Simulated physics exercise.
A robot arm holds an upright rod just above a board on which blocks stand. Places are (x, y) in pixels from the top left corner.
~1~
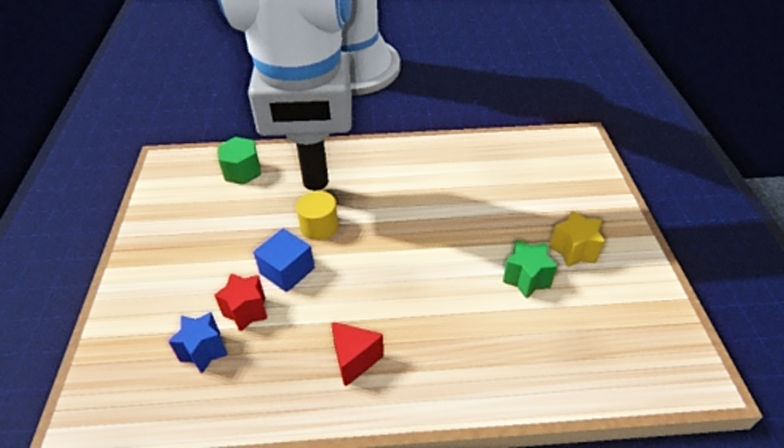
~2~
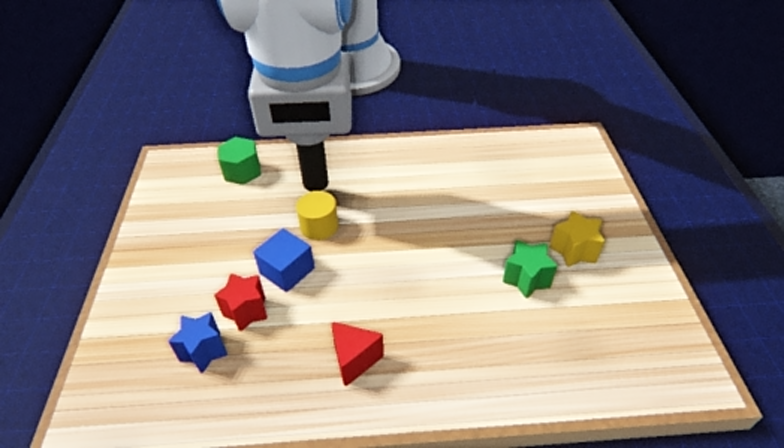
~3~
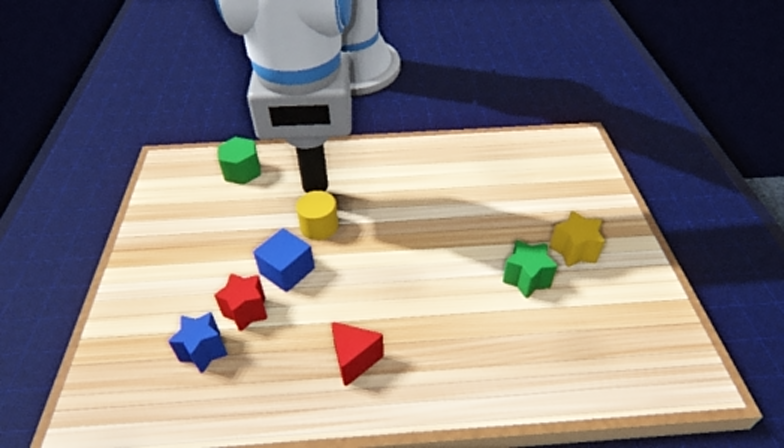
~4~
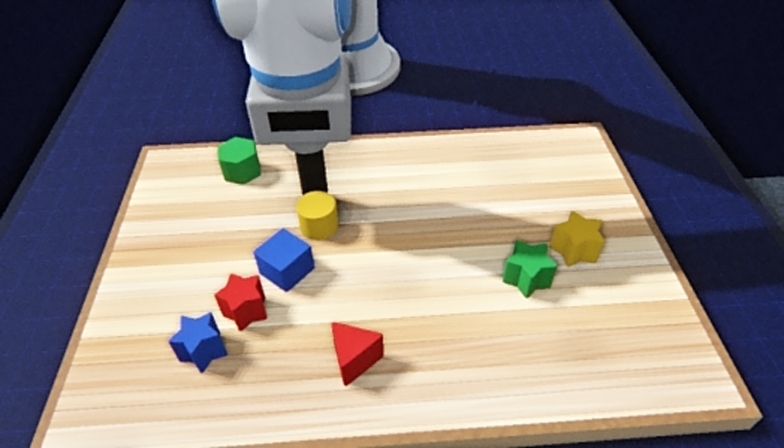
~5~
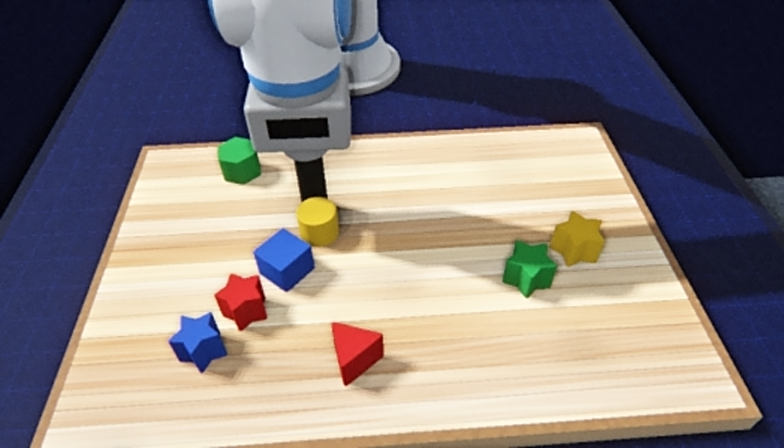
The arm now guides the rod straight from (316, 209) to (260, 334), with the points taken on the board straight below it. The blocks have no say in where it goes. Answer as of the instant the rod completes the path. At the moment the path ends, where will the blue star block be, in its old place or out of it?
At the end of the path, the blue star block has moved off its old spot.
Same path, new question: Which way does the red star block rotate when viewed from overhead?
It rotates clockwise.
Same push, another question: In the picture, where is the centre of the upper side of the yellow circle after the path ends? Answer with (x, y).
Most likely (324, 242).
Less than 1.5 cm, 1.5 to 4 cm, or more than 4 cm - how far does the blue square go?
Shift: Over 4 cm.
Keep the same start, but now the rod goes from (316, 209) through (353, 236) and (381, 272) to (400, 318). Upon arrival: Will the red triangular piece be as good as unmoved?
That would be a yes.
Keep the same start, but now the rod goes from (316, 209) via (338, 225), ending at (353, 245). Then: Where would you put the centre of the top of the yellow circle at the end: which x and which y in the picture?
It ends at (327, 244).
On the path given first. One third of the way, rod at (297, 236); blue square at (279, 255); yellow circle at (323, 238).
Two thirds of the way, rod at (278, 277); blue star block at (178, 344); red star block at (216, 321), turned 30° clockwise; blue square at (256, 295); yellow circle at (324, 242).
At the end, rod at (256, 325); blue star block at (129, 379), turned 20° clockwise; red star block at (174, 363), turned 45° clockwise; blue square at (224, 346); yellow circle at (324, 242).
